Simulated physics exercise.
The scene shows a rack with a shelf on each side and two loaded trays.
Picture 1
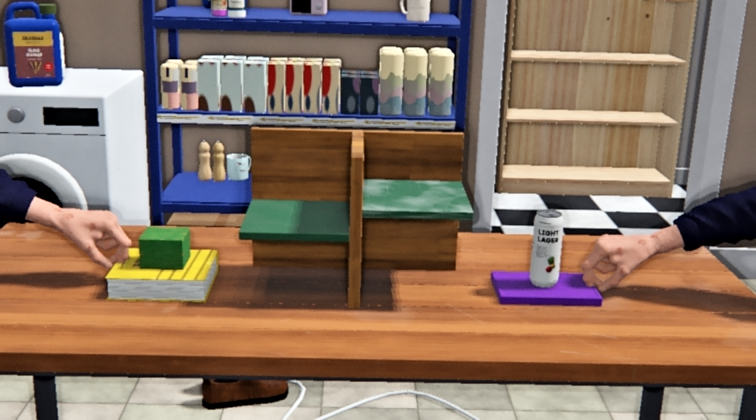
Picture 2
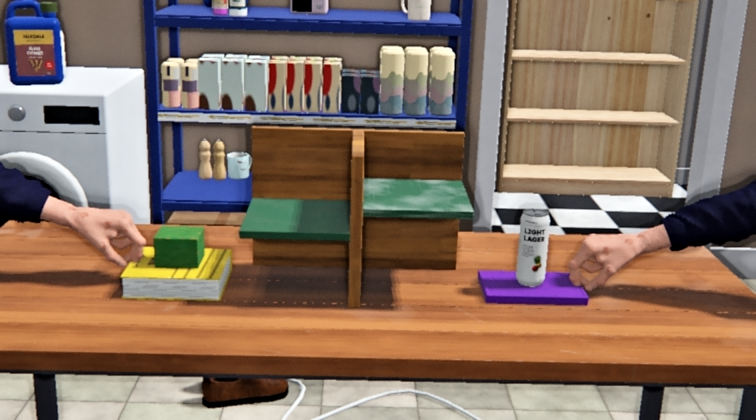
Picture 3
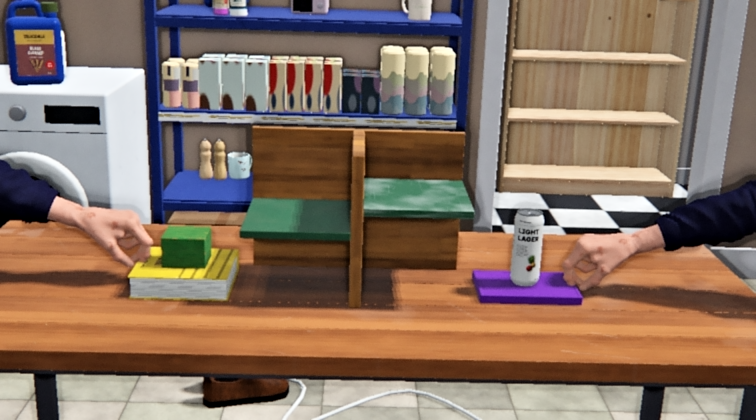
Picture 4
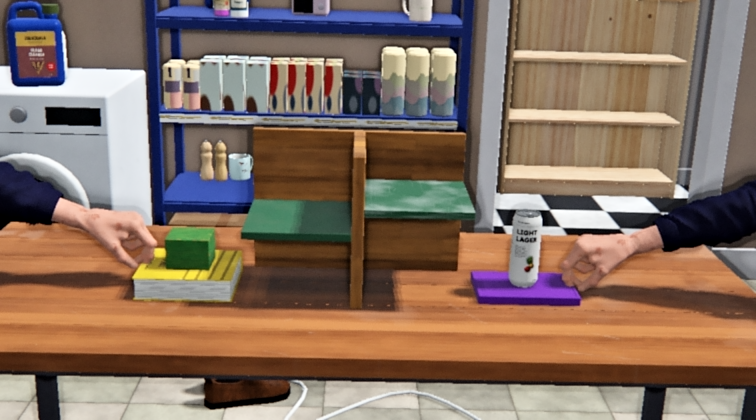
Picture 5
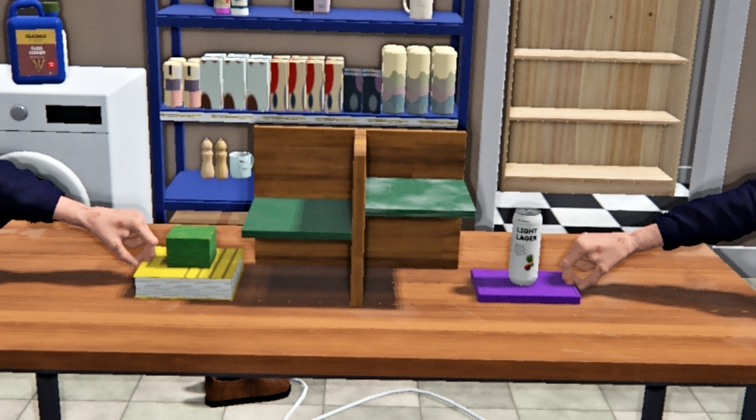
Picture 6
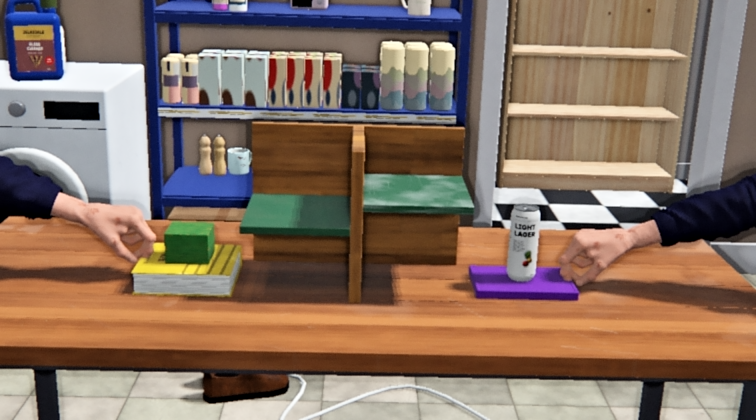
On a wooden table, two hands slide a loaded book and purple tray slightly inward.
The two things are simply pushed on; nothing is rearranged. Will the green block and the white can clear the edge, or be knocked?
The green block passes below; the white can passes below.
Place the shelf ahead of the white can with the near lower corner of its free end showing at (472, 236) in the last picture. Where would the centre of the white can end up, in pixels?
Settles at approximately (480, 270) in the last view.
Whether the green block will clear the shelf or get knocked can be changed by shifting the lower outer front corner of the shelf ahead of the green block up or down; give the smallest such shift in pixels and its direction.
Down, by 12 pixels.
Then, 0.78 s after the last picture, green block riding along near (216, 244); white can riding along near (496, 243).
Then, 1.44 s after the last picture, green block riding along near (249, 245); white can riding along near (461, 242).
Then, 2.00 s after the last picture, green block riding along near (276, 245); white can riding along near (432, 241).
At rest, the green block clears the shelf, near (293, 246); the white can clears the shelf, near (414, 241).
